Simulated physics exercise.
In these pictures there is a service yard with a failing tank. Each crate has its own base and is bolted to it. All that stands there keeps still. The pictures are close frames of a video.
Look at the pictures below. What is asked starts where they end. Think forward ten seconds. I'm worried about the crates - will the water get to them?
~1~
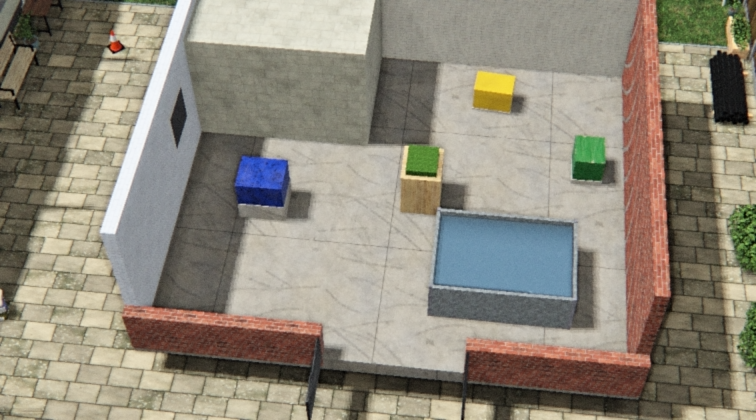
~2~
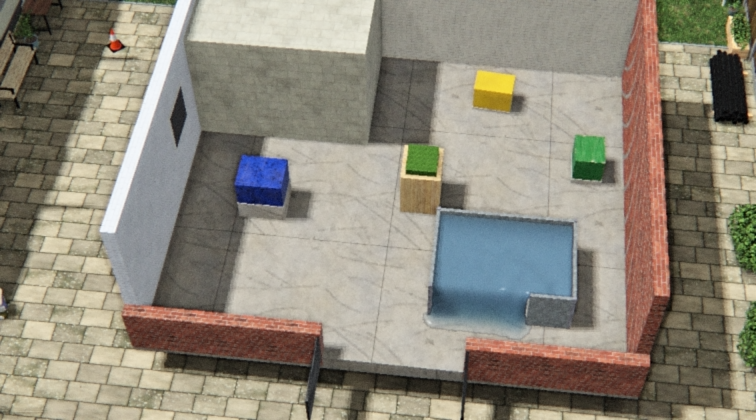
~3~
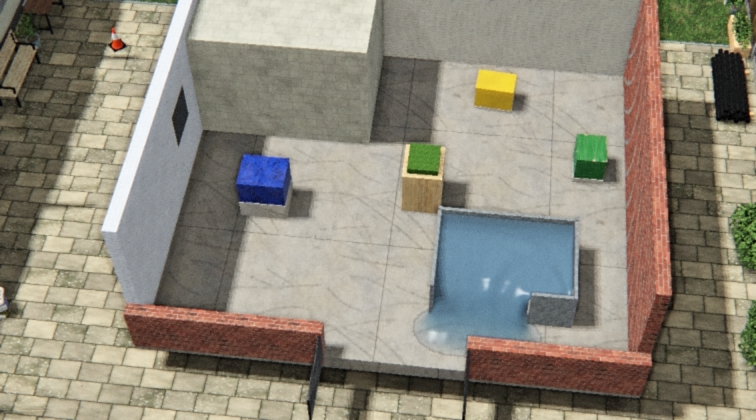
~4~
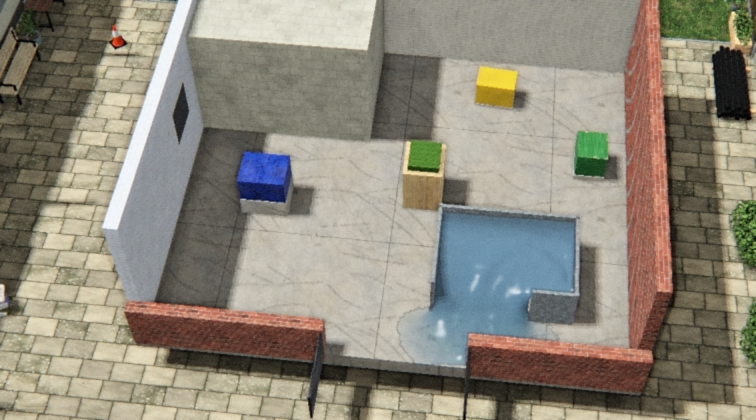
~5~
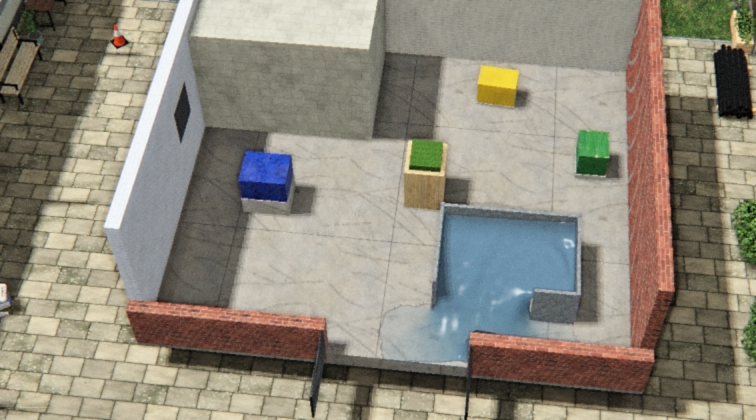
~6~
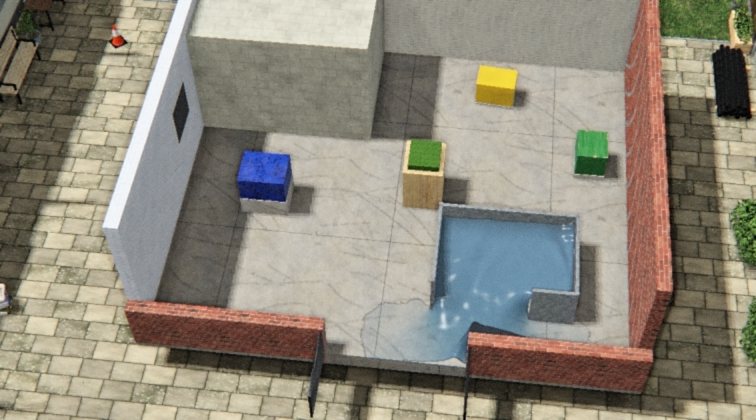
My prediction: The green crate is not saved; the yellow crate is not saved; the blue crate is saved.
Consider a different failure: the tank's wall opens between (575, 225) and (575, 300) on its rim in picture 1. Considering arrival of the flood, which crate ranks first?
The crate marked green.
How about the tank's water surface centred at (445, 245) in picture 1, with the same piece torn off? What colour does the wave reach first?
The blue one.
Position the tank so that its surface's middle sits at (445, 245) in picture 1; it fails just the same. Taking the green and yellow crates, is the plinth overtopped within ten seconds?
Result - green crate stays clear, yellow crate stays clear.
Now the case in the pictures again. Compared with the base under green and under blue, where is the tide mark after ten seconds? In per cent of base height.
I'd say 180 per cent for the first one and 0 per cent for the second.
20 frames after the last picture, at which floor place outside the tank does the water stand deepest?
At about (623, 371).
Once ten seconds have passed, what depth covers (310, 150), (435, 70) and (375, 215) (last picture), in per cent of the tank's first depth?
First spot roughly 0 %, second 2 %, third 0 %.
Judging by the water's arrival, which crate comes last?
My answer is the one in blue.
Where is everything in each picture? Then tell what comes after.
In the first picture, the open tank at (504, 256) is whole and still.
In the second picture, water pours out at (479, 309) and has run to (429, 321).
In the third picture, water pours out at (480, 308) and has run to a hidden place.
In the fourth picture, the front is at a hidden place, out from the gap at (481, 306).
In the fifth picture, water pours out at (483, 306) and has run to a hidden place.
In the sixth picture, the front is at a hidden place, out from the gap at (481, 306).
A moment on, water covers 10 % of the floor; the green crate not reached, the yellow crate not reached, the blue crate not reached.
Next, water covers 15 % of the floor; the green crate not reached, the yellow crate not reached, the blue crate not reached.
Then, water covers 30 % of the floor; the green crate water round its plinth, the yellow crate not reached, the blue crate not reached.
Later, water covers 50 % of the floor; the green crate water round its plinth, the yellow crate water round its plinth, the blue crate not reached.
In the end, water covers 70 % of the floor; the green crate was topped, the yellow crate was topped, the blue crate stayed above the water.
